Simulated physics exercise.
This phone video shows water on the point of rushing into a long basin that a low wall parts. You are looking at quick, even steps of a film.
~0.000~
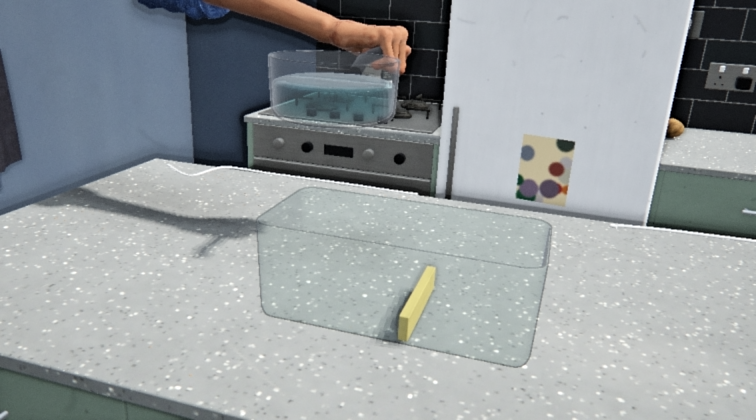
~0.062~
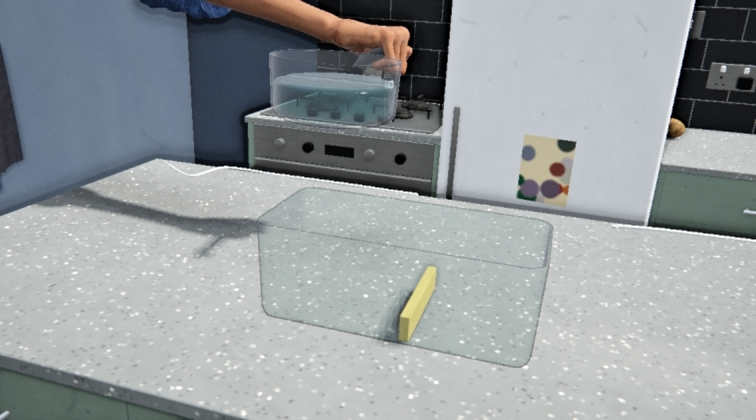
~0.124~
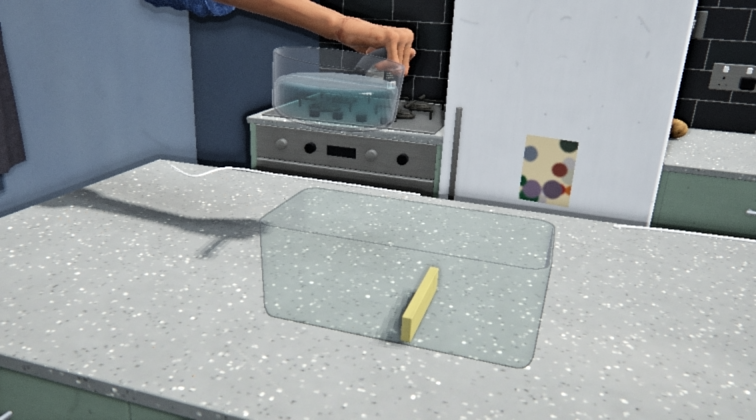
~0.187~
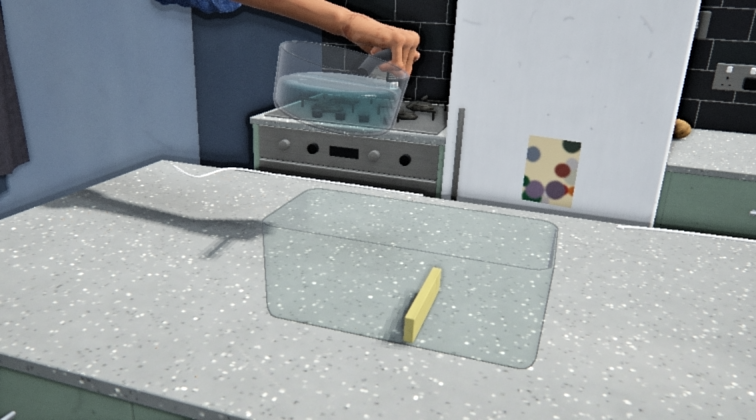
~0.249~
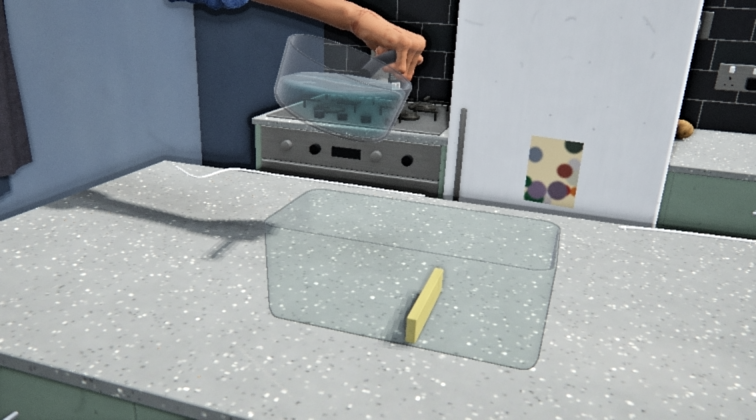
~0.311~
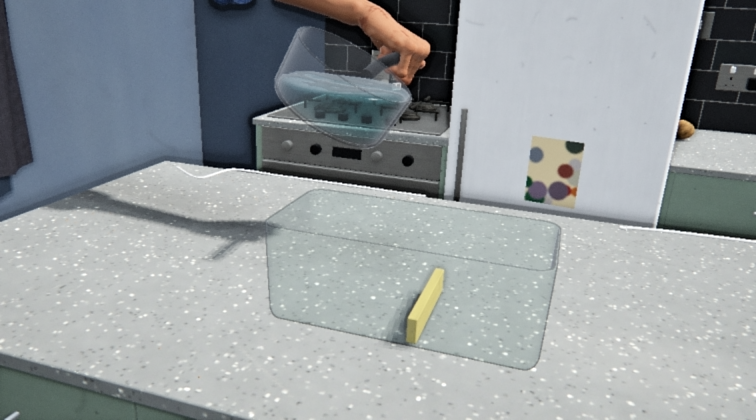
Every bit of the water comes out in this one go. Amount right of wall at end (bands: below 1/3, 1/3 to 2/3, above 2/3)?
1/3 to 2/3.
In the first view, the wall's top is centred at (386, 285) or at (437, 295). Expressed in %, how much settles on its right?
Record: Case 1 near 90 %, case 2 near 35 %.
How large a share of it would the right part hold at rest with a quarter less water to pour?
About 45 percent.
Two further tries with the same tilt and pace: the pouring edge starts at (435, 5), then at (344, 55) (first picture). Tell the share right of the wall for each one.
Roughly 85 per cent, and 10 per cent.
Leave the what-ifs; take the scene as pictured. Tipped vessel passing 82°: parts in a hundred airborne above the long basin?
Estimate: Some 45 per cent.
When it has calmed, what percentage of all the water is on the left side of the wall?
Something like 40 per cent, roughly.
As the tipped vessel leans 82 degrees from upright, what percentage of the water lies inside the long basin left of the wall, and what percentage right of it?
0 per cent left, 20 per cent right.
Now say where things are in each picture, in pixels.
The first picture shows tilt 0°; pouring edge (396, 64); surface from (282, 76) to (394, 86); the long basin's rim runs from (280, 204) to (549, 245); the wall's top is at (419, 291).
The second picture shows tilt 1°; pouring edge (398, 66); surface from (282, 76) to (395, 88).
The third picture shows tilt 5°; pouring edge (401, 72); surface from (284, 75) to (397, 89).
The fourth picture shows tilt 12°; pouring edge (405, 80); surface from (287, 76) to (400, 91).
The fifth picture shows tilt 20°; pouring edge (408, 91); surface from (287, 75) to (405, 92).
The sixth picture shows tilt 30°; pouring edge (407, 104); surface from (287, 74) to (409, 94); 1 per cent is over the edge.
Then, 0.61 s in, the tilt is 82° and 35 per cent is still to pour, 2 is left of the wall and 20 right of it.
Then, 0.84 s in, the tilt is 96° and 10 per cent is still to pour, 23 is left of the wall and 58 right of it.
Then, 1.07 s in, the tilt is 96° and 2 per cent is still to pour, 38 is left of the wall and 57 right of it.
Then, 1.32 s in, the tilt is 96° and 0 per cent is still to pour, 41 is left of the wall and 57 right of it.
Finally, 42 per cent lies left of the wall, 58 right of it and 1 outside.
